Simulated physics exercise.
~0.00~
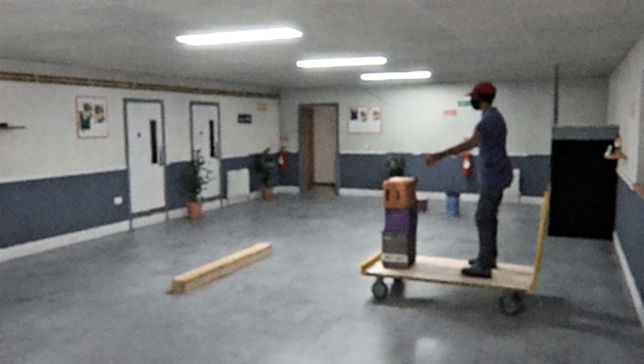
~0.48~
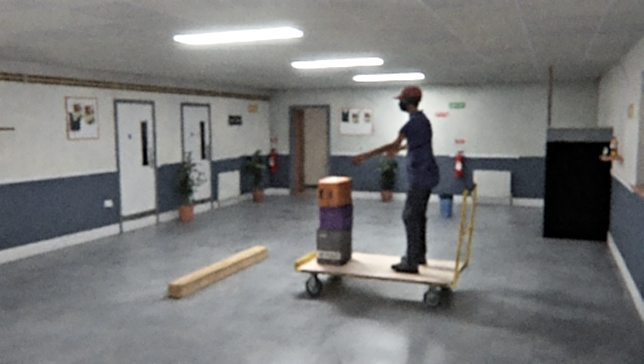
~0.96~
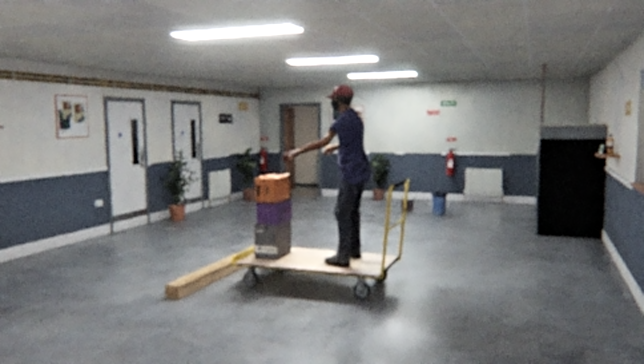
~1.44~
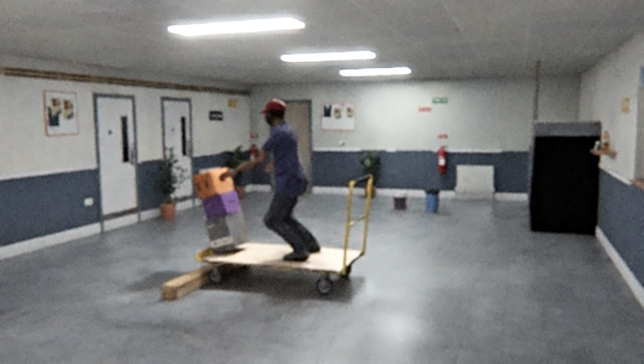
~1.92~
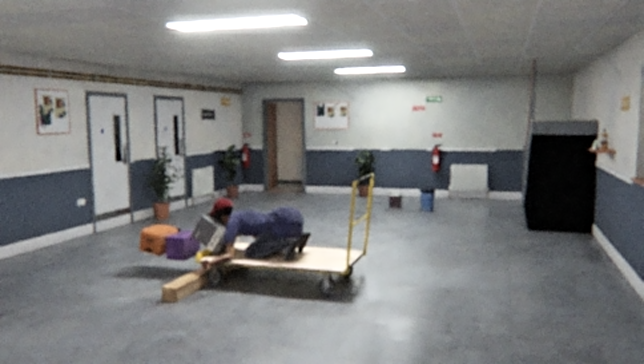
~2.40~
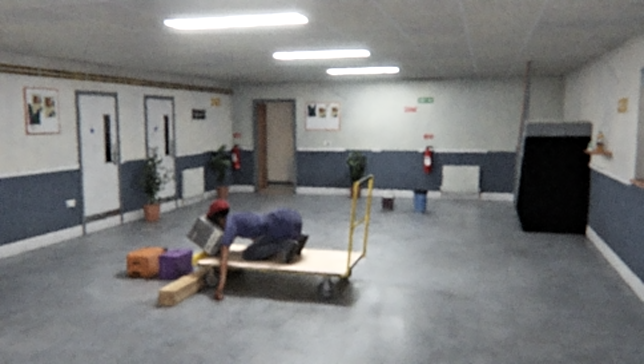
A flat wooden cart with a yellow handle rolls left across the grey floor of a low, strip-lit room, seen from the side by a slightly drifting camera. A person in a red cap and dark clothes stands on it behind a stack of an orange case, a purple box and a grey carton. The cart meets a pale wooden beam and stops dead, staying flat. The stack tips left as the person's knees buckle. The orange and purple pieces drop beyond the beam, while the leaning carton and the slumped person's hips stay over the deck.
